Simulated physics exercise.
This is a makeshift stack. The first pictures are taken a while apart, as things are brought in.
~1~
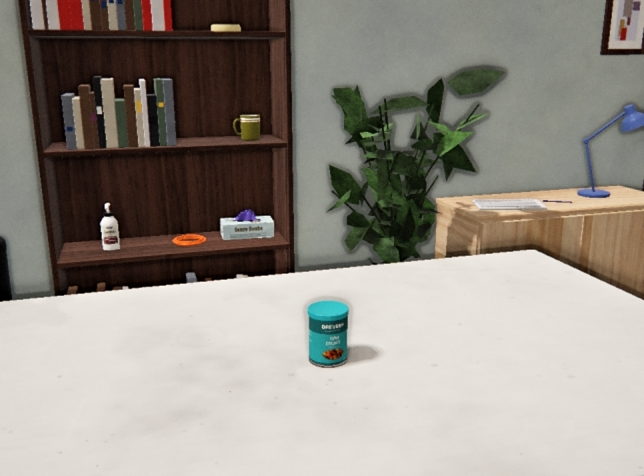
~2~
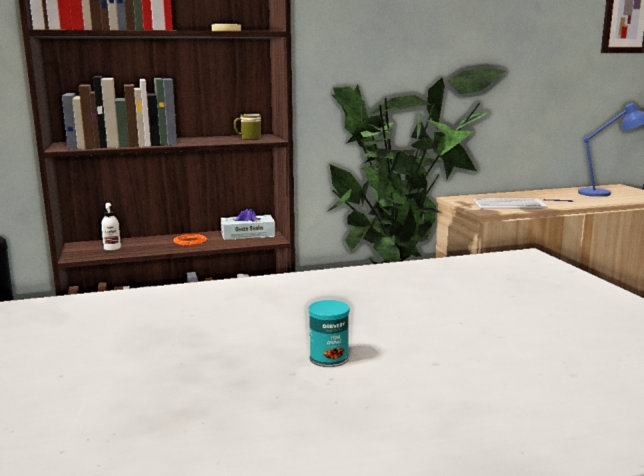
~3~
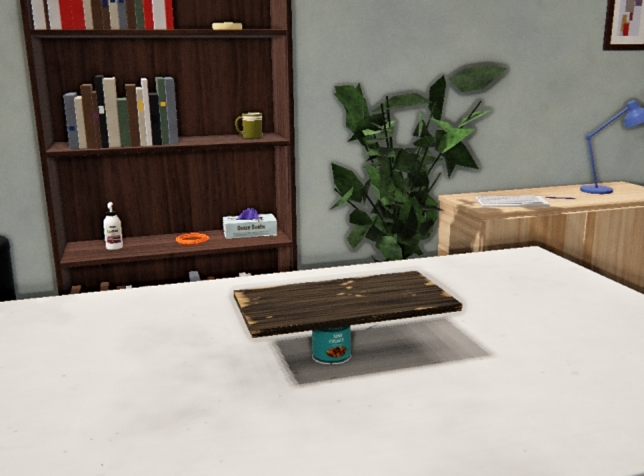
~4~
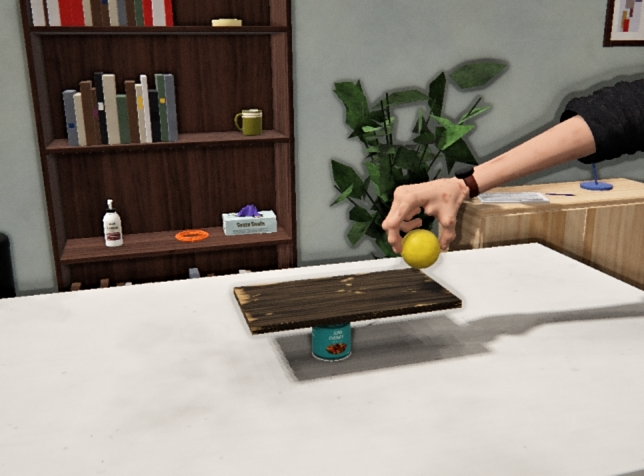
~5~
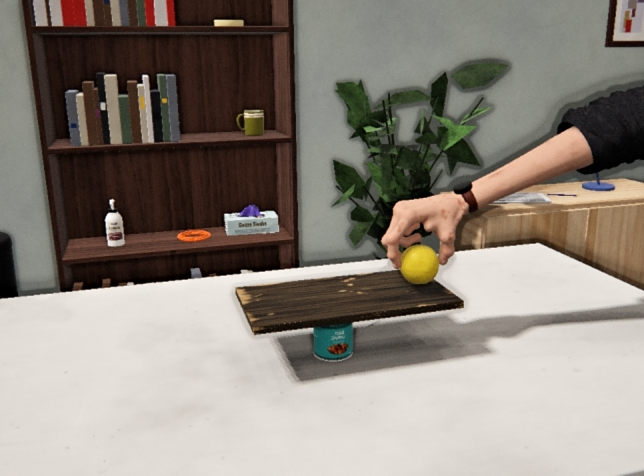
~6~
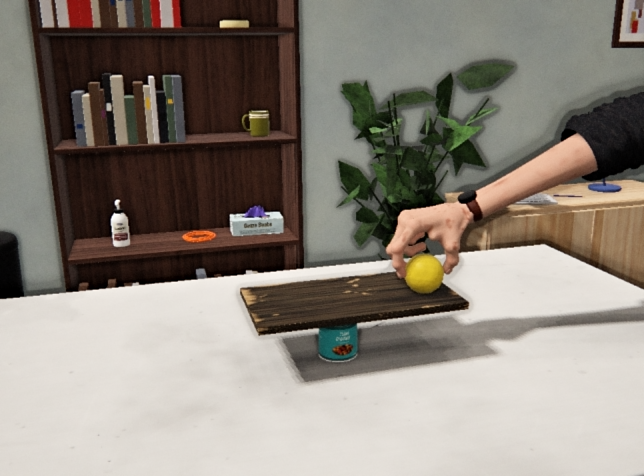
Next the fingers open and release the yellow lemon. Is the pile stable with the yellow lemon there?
Outcome: The stack loses its balance.
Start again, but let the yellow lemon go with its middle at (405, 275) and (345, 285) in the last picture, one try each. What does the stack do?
First try: It loses its balance; second try: It keeps its balance.
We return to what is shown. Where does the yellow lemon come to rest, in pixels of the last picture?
Around (528, 322).
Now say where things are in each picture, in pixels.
The last thing is not in view yet, in the first picture.
The last thing is not in view yet, in the second picture.
The last thing is not in view yet; black board (344, 300), in the third picture.
Still above its spot; yellow lemon (420, 249); black board (344, 297), in the fourth picture.
Still above its spot; yellow lemon (419, 264); black board (346, 297), in the fifth picture.
Set down, still held; yellow lemon (424, 274); black board (351, 298), in the sixth picture.
Then, 0.40 s after the last picture, yellow lemon now fallen; black board tipped 34° from how it was.
Then, 0.60 s after the last picture, black board tipped 27° from how it was.
Then, 0.80 s after the last picture, black board now fallen.
At rest, fallen, black board and yellow lemon; turquoise tin in place. Seen from the same camera at the end, yellow lemon near (529, 322). The stack comes apart.
